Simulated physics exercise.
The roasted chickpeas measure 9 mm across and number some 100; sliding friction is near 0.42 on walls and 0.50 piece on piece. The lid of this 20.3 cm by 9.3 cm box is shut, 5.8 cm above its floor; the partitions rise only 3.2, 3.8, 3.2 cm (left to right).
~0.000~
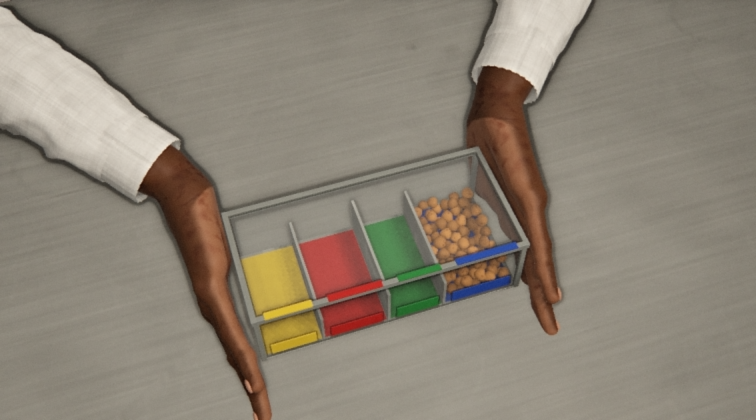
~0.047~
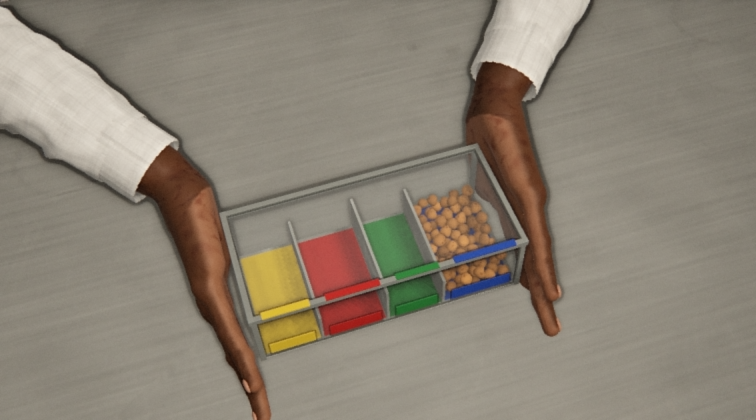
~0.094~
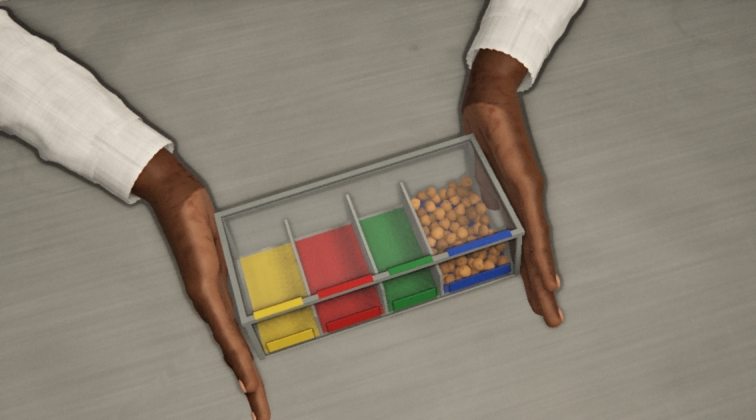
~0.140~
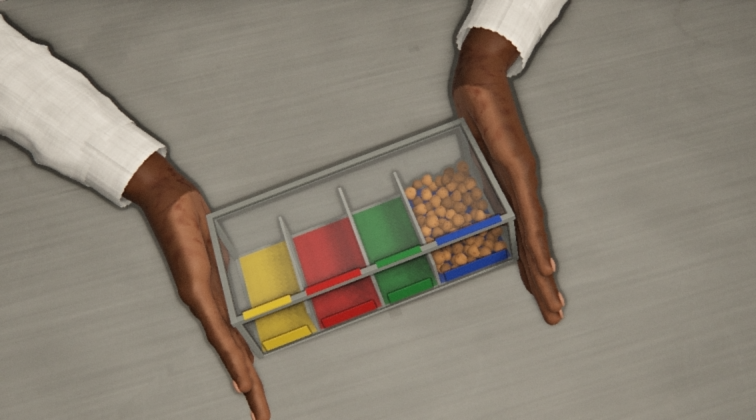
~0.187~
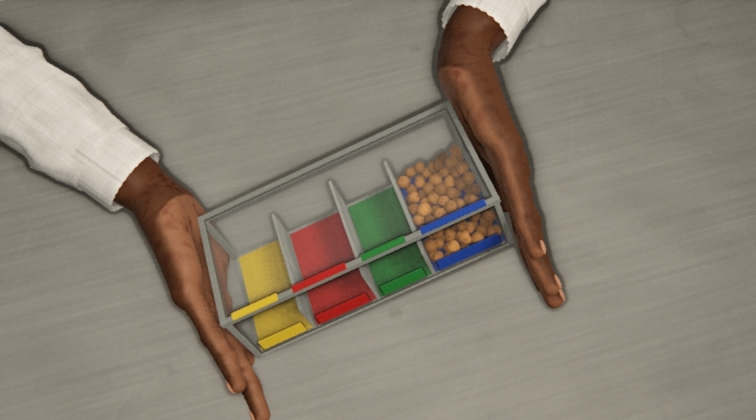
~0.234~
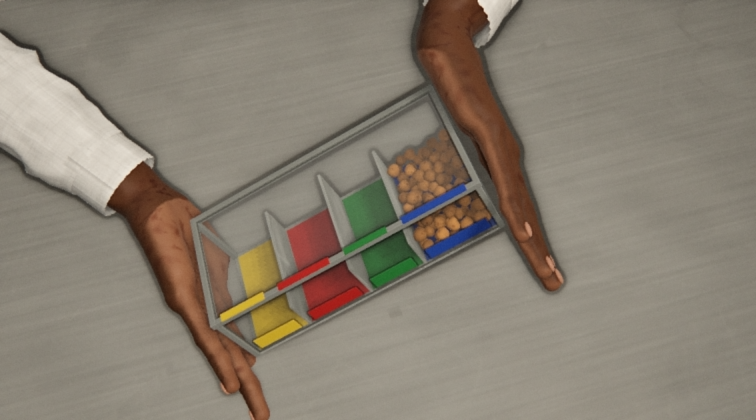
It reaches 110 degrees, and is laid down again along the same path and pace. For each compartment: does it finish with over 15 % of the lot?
Red compartment: Under; blue compartment: Under; green compartment: Under; yellow compartment: Over.
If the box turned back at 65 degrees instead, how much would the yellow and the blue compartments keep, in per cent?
Then: Yellow 5; blue 90.
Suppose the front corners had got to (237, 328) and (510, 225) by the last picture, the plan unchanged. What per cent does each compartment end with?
Red 5, blue 5, green 20, yellow 75.
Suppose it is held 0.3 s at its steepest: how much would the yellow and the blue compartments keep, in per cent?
Then: Yellow 95, blue 0.
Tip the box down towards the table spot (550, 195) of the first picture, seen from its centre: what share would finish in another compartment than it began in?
About 0 per cent.
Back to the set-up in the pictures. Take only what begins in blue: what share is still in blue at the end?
Some 0 per cent.
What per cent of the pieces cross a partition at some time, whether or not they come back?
Some 100 per cent.
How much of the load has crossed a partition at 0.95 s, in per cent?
Roughly 65 per cent.
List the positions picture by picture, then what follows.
In the first frame, box tilt 0 degrees, front corners at (256, 319) and (523, 243); blue 100 %.
In the second frame, box tilt 1 degrees, front corners at (253, 319) and (521, 240).
In the third frame, box tilt 5 degrees, front corners at (247, 319) and (517, 231), lowest corner left back.
In the fourth frame, box tilt 11 degrees, front corners at (237, 319) and (508, 215), lowest corner left back.
In the fifth frame, box tilt 18 degrees, front corners at (226, 320) and (493, 199), lowest corner left back.
In the sixth frame, box tilt 24 degrees, front corners at (216, 322) and (474, 183), lowest corner left back; blue 100 %. The box's pace is about 140 degrees a second.
Then, at 0.95 s, tilt 109 degrees; red 15 %, blue 35 %, green 45 %, yellow 5 %.
After 1.43 s, tilt 47 degrees; red 5 %, green 5 %, yellow 85 %.
Then, at 1.98 s, tilt 0 degrees; red 5 %, green 5 %, yellow 85 %.
At rest (2.5 s), red 5 %, blue 0 %, green 5 %, yellow 85 %.
